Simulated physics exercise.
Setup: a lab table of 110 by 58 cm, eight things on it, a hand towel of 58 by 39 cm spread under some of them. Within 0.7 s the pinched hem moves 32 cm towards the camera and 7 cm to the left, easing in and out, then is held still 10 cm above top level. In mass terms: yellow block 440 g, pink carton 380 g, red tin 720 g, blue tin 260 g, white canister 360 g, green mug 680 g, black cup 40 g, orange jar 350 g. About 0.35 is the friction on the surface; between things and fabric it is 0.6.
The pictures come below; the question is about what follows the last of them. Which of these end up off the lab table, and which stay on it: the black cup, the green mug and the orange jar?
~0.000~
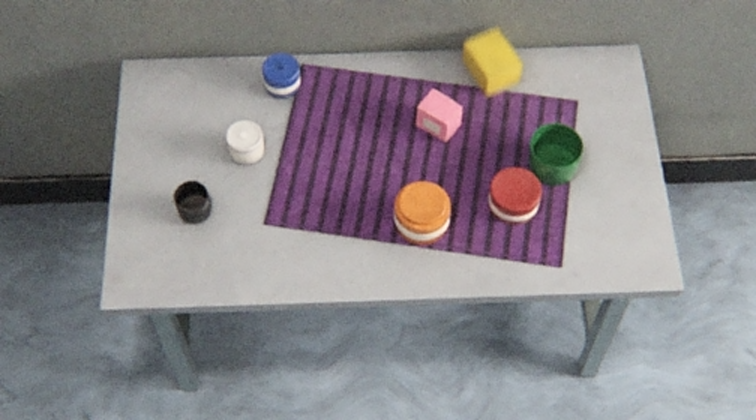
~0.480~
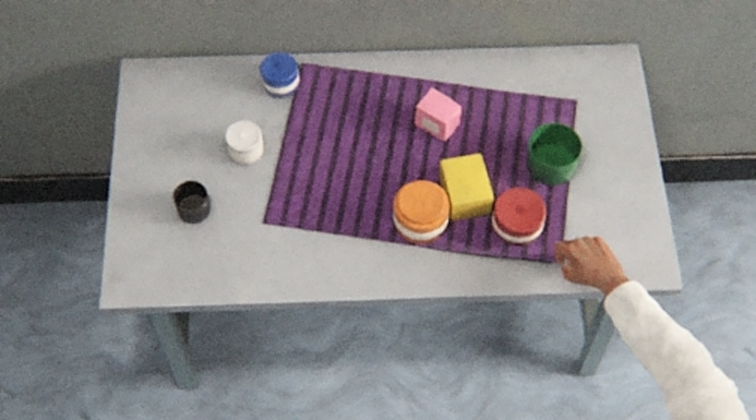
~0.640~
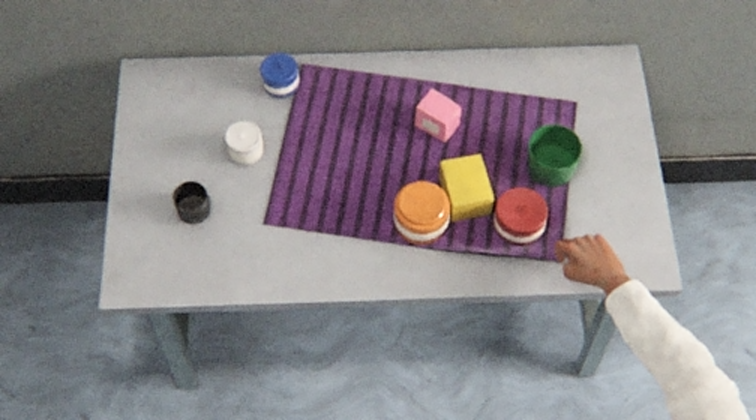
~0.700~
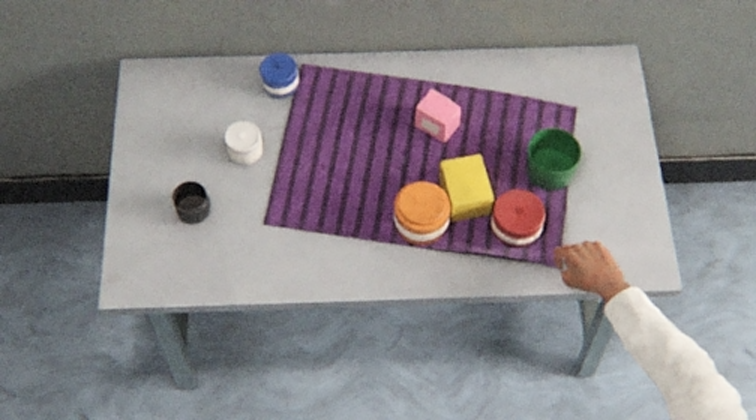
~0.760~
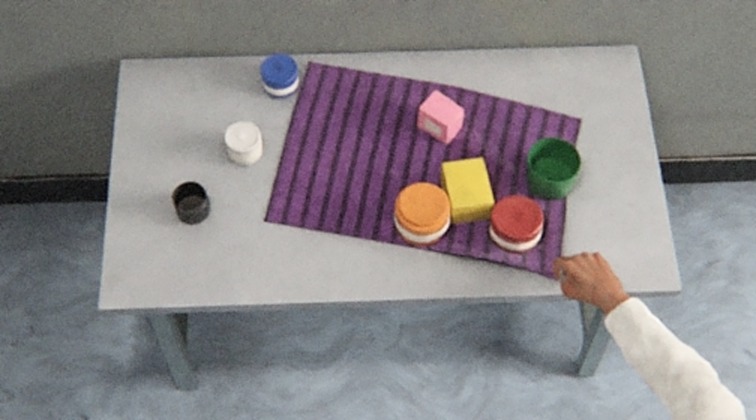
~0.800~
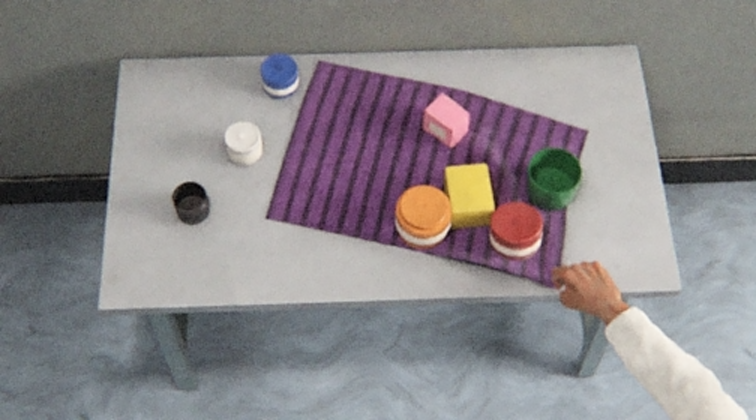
One by one: I'd bet the black cup never leaves the surface. I'd bet the green mug leaves the surface. I'd bet the orange jar leaves the surface.
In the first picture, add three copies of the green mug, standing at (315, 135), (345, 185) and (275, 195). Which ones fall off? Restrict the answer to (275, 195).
At that spot, the copy is still on top.
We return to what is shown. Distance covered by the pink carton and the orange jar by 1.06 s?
Pink carton: 20 cm; orange jar: 15 cm.
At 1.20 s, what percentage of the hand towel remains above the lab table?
Some 55 per cent of it.
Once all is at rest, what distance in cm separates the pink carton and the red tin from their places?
About pink carton over the edge and red tin off the top.
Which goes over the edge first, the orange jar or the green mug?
The green one leads the way.
By 0.9 s, 95 % of the hand towel is still over the top; green mug 17 cm off its start, orange jar 8 cm off its start, yellow block 40 cm off its start.
By 1.1 s, 80 % of the hand towel is still over the top; green mug 29 cm off its start, orange jar 15 cm off its start, yellow block 49 cm off its start.
By 1.2 s, 55 % of the hand towel is still over the top; green mug over the edge, orange jar 24 cm off its start at (448, 321), yellow block 58 cm off its start at (502, 314).
By 1.3 s, 15 % of the hand towel is still over the top; green mug over the edge, orange jar over the edge, yellow block over the edge.
By 2.9 s, 0 % of the hand towel is still over the top; green mug over the edge, orange jar over the edge, black cup 0 cm off its start at (189, 196), pink carton over the edge.
